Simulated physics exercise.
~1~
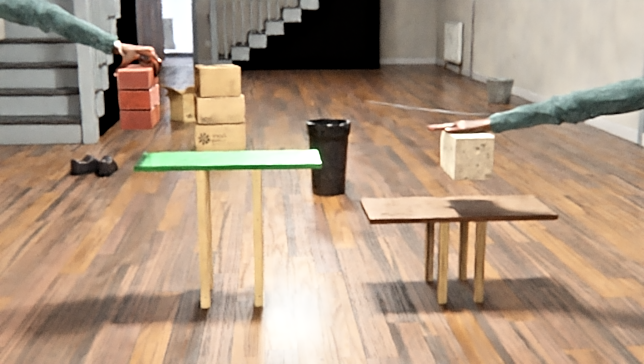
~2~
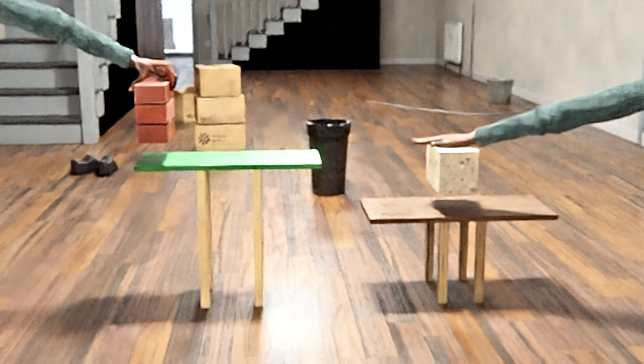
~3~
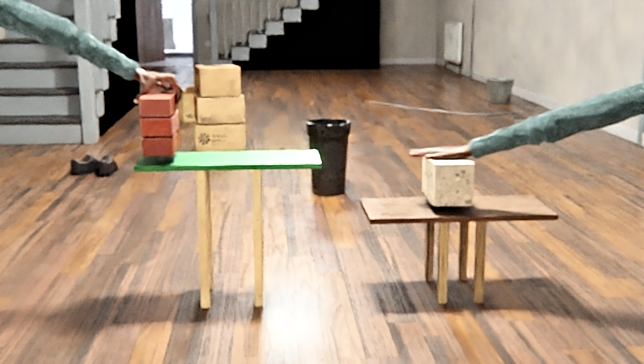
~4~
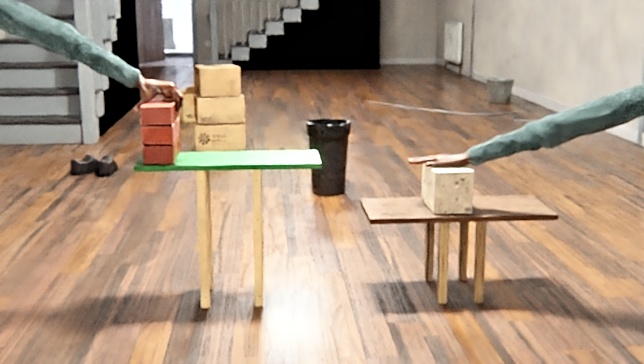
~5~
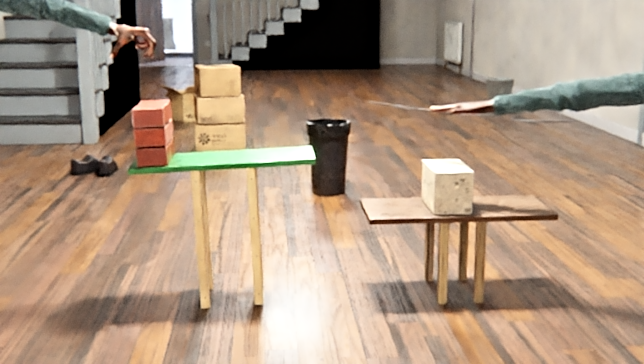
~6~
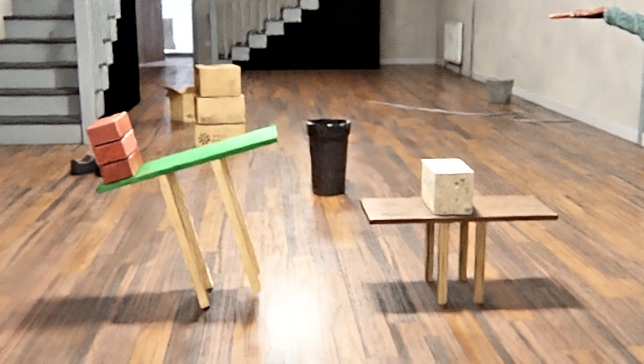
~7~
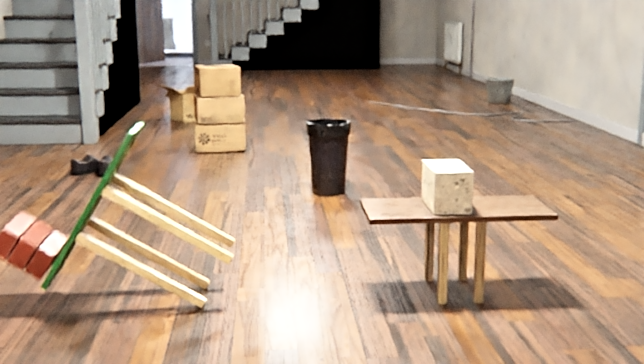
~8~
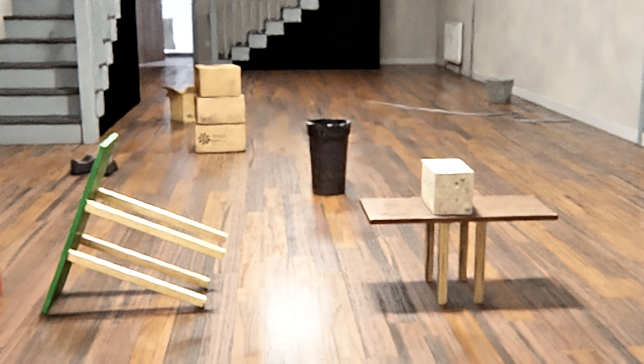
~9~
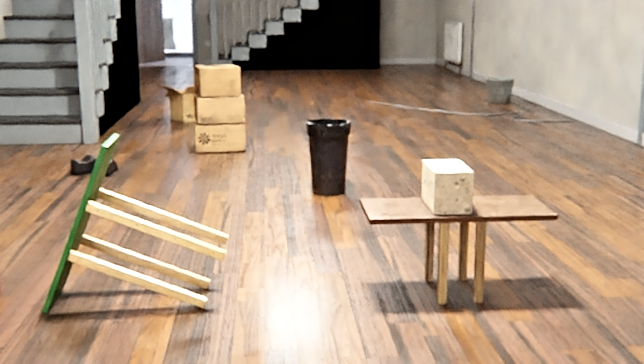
Two hands set a stack of red bricks on the left end of a green trestle and a pale block on a brown one, then let go; the green trestle toppled left, spilling the bricks, while the brown one stood firm.
